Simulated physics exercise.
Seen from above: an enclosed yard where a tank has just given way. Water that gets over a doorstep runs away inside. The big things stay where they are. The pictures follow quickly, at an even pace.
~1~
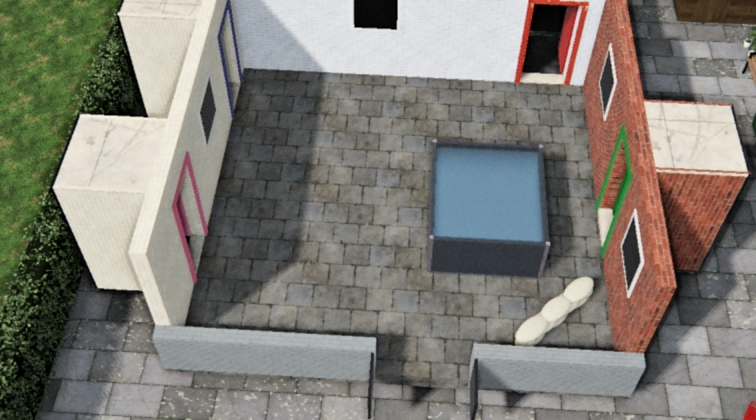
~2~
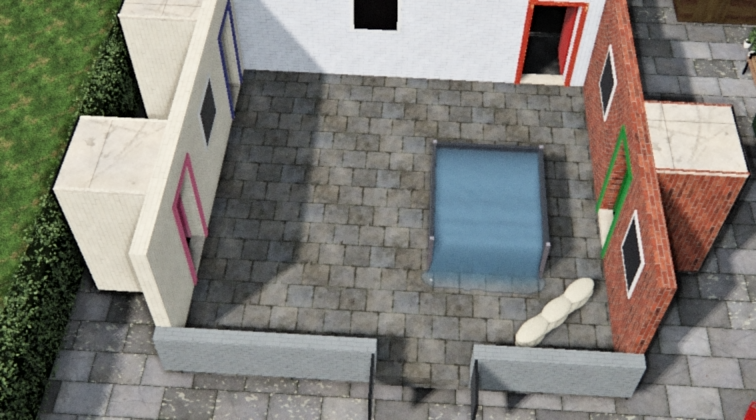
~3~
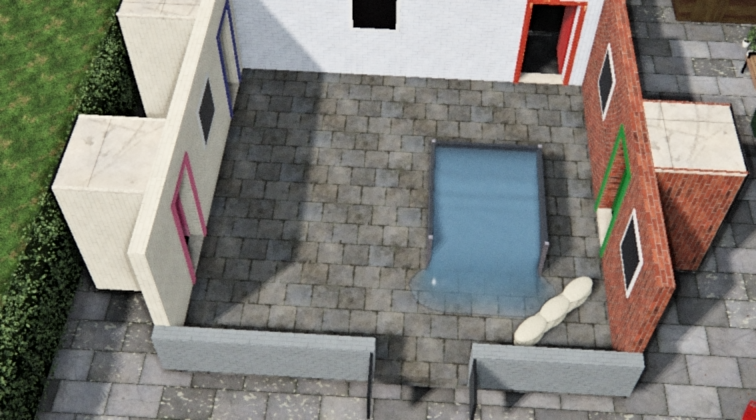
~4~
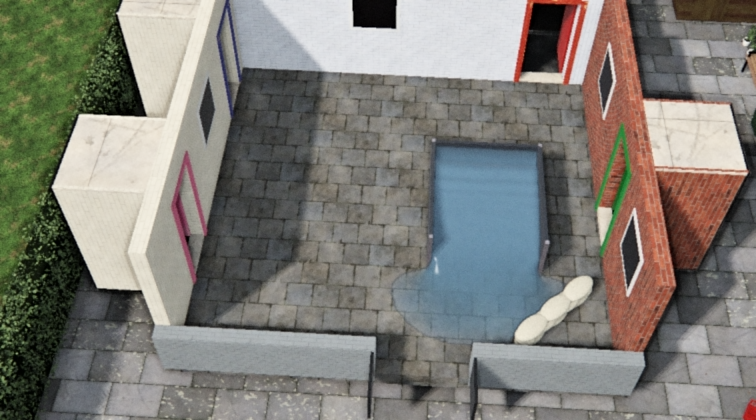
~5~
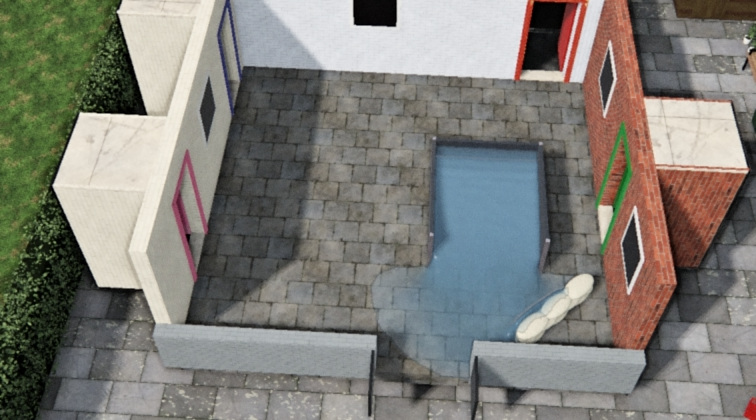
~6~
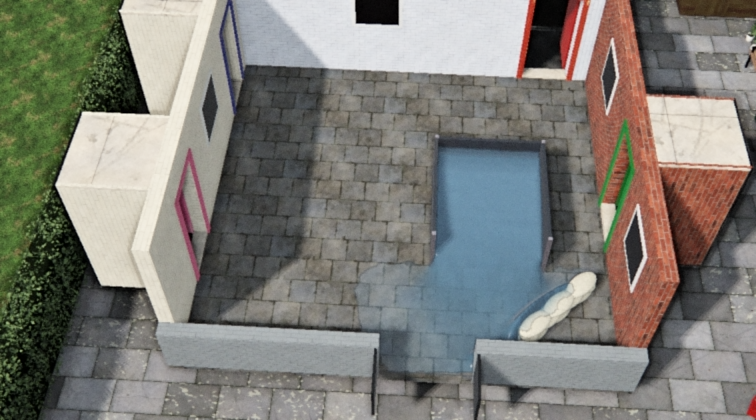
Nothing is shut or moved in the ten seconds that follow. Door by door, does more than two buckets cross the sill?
One by one: The red door takes more than that; the pink door takes more than that; the green door stays under that; the blue door stays under that.
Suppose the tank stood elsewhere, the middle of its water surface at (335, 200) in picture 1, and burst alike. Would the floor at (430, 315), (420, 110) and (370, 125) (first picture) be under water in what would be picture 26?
In that order: Under water, dry, clear.
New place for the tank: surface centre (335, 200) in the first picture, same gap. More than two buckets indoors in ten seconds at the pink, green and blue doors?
Then: The pink one takes more, the green one holds, the blue one takes more.
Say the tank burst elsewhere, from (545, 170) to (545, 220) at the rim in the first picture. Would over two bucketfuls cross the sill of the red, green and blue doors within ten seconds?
One by one: The red one lets more in, the green one takes more, the blue one holds.
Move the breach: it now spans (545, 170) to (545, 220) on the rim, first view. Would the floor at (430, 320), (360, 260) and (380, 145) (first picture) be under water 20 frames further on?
As listed: Under water, free of water, clear.
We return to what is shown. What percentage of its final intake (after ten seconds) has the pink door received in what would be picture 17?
Roughly 0 per cent.
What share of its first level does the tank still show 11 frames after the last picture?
Near 28 in a hundred.
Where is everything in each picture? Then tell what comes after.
The water tank at (488, 194) is whole and still, in the first frame.
Water pours out at (486, 261) and has run to (424, 274), in the second frame.
The front is at (415, 290), out from the gap at (484, 263), in the third frame.
Water pours out at (484, 263) and has run to (401, 307), in the fourth frame.
Water pours out at (485, 262) and has run to a hidden place, in the fifth frame.
The front is at a hidden place, out from the gap at (488, 261), in the sixth frame.
A moment on, water covers 20 % of the floor; the red door not reached, the pink door not reached, the green door not reached, the blue door not reached.
Next, water covers 30 % of the floor; the red door not reached, the pink door not reached, the green door wet at the sill, nothing in, the blue door not reached.
Then, water covers 45 % of the floor; the red door not reached, the pink door wet at the sill, nothing in, the green door under two buckets in, the blue door not reached.
Later, water covers 65 % of the floor; the red door far over two buckets in, the pink door over two buckets in, the green door under two buckets in, the blue door wet at the sill, nothing in.
In the end, water covers 95 % of the floor; the red door far over two buckets in, the pink door over two buckets in, the green door under two buckets in, the blue door under two buckets in.
